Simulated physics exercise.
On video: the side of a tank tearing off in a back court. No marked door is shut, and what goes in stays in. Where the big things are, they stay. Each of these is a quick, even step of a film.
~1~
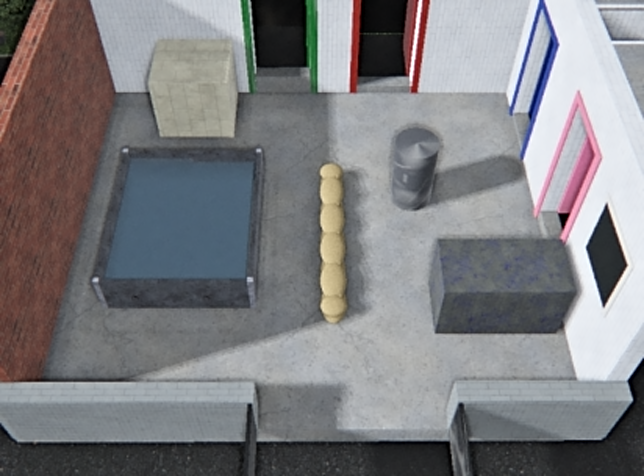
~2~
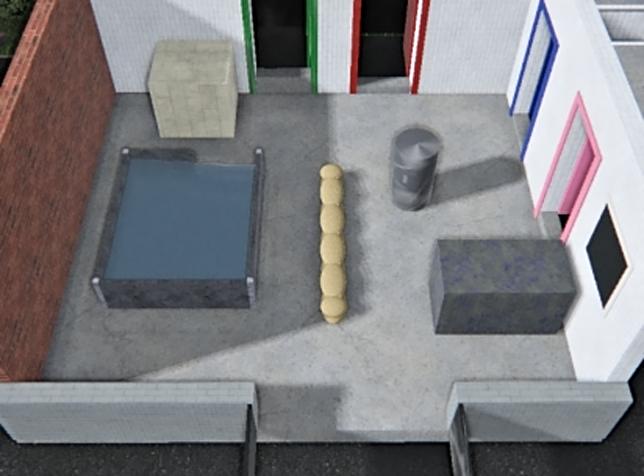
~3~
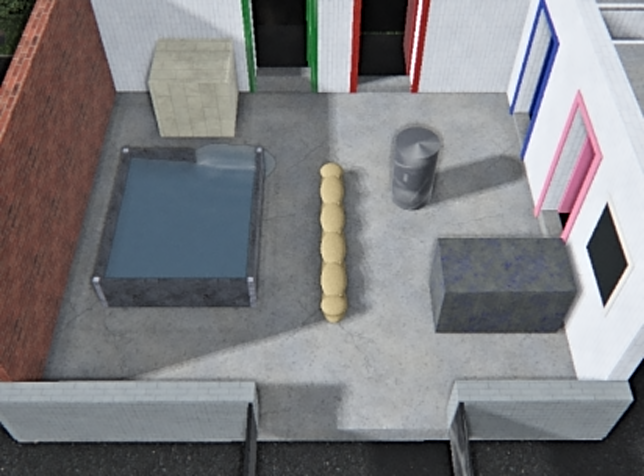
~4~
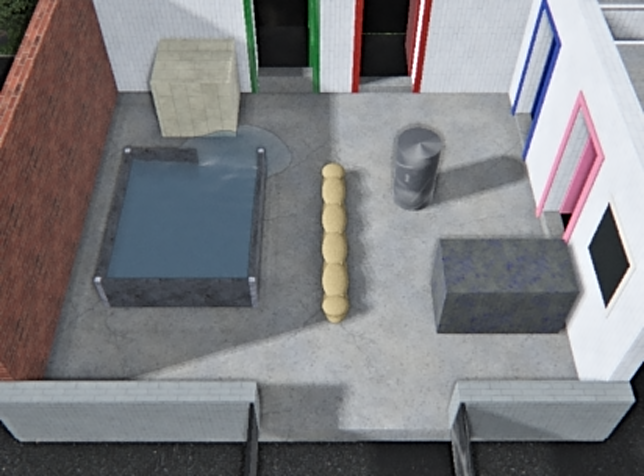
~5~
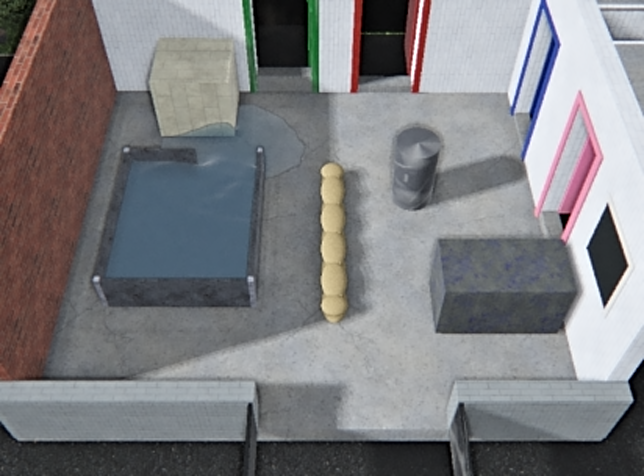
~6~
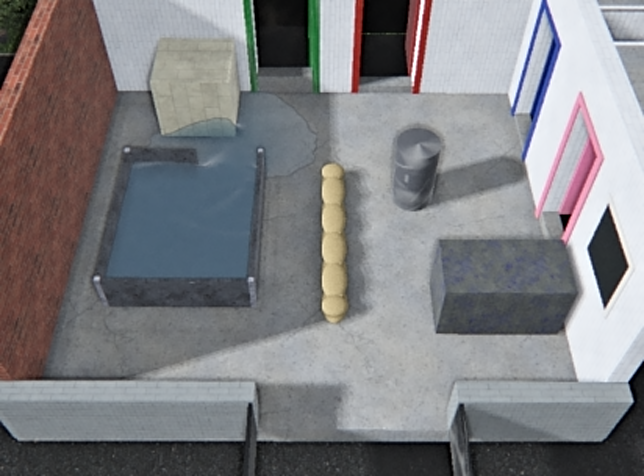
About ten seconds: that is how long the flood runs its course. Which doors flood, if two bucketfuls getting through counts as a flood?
The pink door does not flood; the green door does not flood; the blue door floods; the red door does not flood.
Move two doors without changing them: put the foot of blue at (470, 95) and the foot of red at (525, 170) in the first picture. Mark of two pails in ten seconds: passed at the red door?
Note: Red one comes out below.
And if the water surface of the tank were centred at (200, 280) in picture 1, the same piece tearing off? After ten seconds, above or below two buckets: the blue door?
My take is that the blue door crosses the line.
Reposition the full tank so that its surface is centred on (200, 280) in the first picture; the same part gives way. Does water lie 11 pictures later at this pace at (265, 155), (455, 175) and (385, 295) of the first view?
As listed: Reached, untouched, untouched.
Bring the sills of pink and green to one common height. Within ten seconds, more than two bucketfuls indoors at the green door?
My call is that green breaks the threshold.
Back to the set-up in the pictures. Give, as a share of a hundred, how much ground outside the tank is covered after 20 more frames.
It comes to roughly 40 in a hundred.
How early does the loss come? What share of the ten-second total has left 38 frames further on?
I'd put it at 60 per cent.
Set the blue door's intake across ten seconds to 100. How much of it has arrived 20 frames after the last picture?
Near 10 per cent, give or take.
A moment on, water covers 15 % of the floor; the pink door not reached, the green door wet at the sill, nothing in, the blue door not reached, the red door not reached.
Next, water covers 25 % of the floor; the pink door not reached, the green door wet at the sill, nothing in, the blue door not reached, the red door wet at the sill, nothing in.
Then, water covers 40 % of the floor; the pink door not reached, the green door wet at the sill, nothing in, the blue door under two buckets in, the red door wet at the sill, nothing in.
Later, water covers 60 % of the floor; the pink door wet at the sill, nothing in, the green door wet at the sill, nothing in, the blue door far over two buckets in, the red door wet at the sill, nothing in.
In the end, water covers 85 % of the floor; the pink door wet at the sill, nothing in, the green door wet at the sill, nothing in, the blue door far over two buckets in, the red door wet at the sill, nothing in.
